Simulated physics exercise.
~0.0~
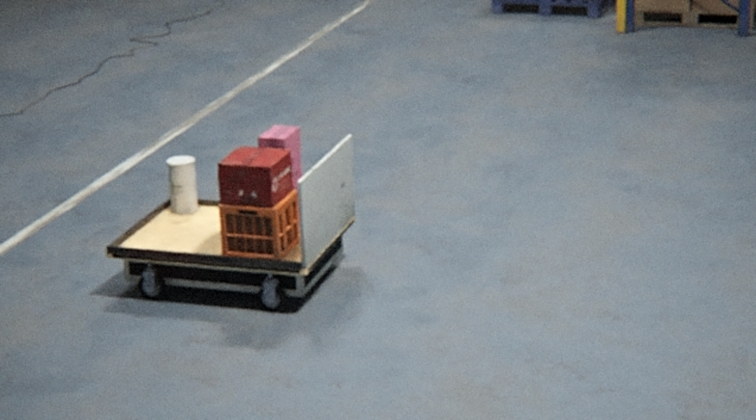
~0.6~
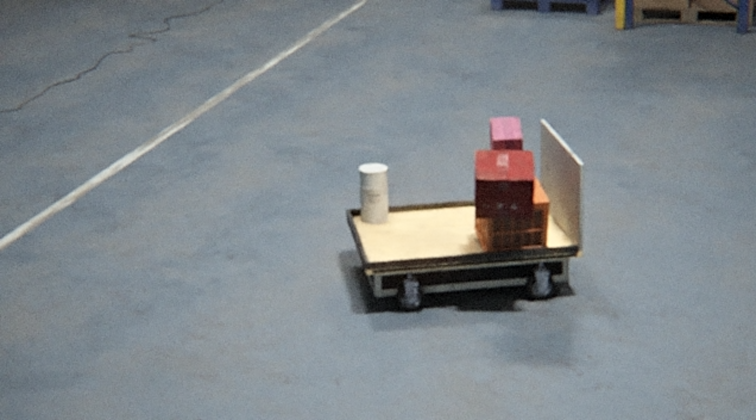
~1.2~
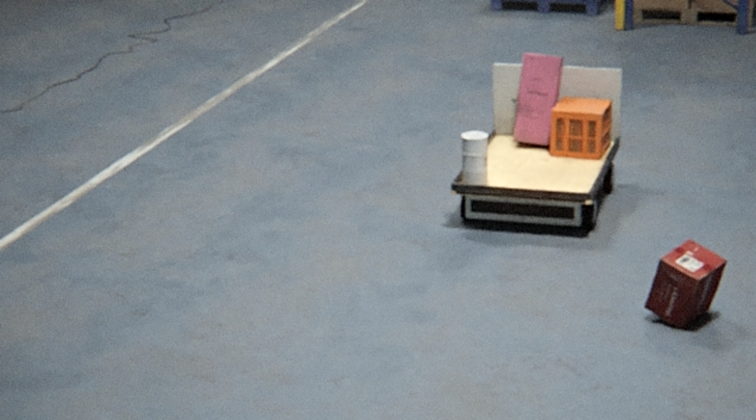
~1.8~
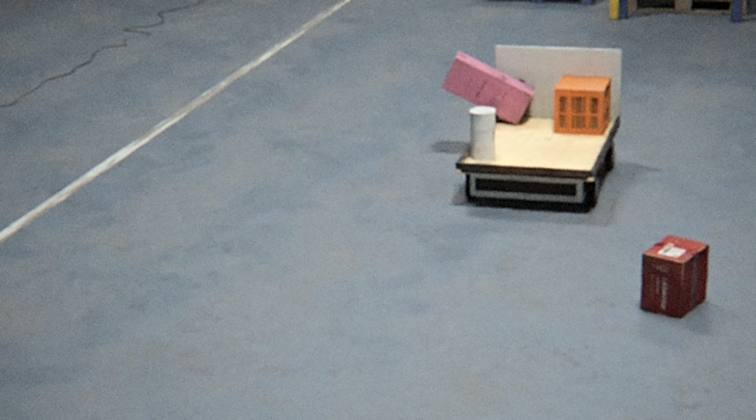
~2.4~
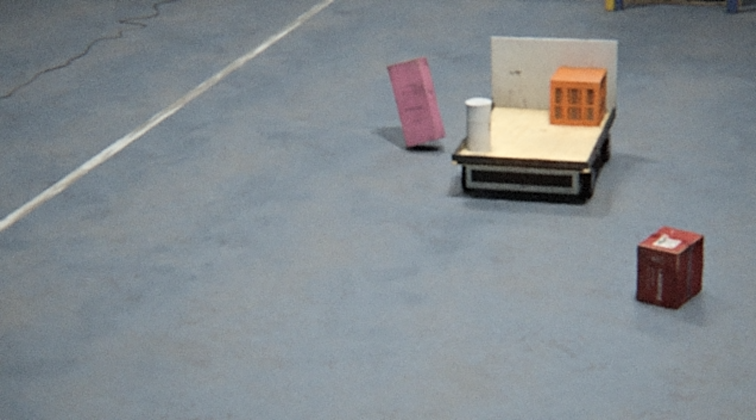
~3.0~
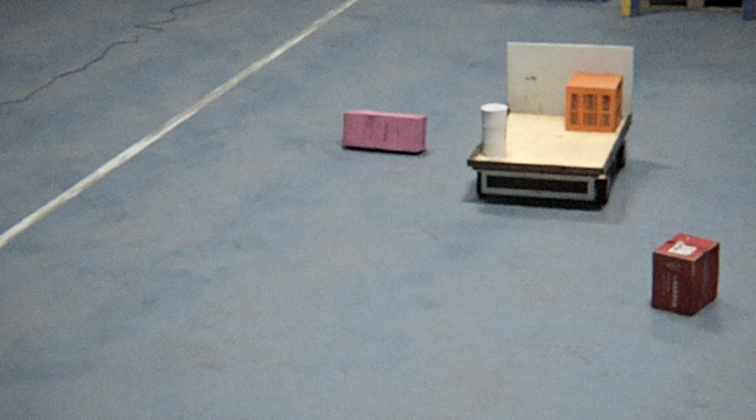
A flat cart carrying boxes, an orange crate and a white canister rolled right and swung away, throwing a red parcel onto the floor. As it stopped, a pink box toppled off the left side, while the crate and upright canister stayed aboard.
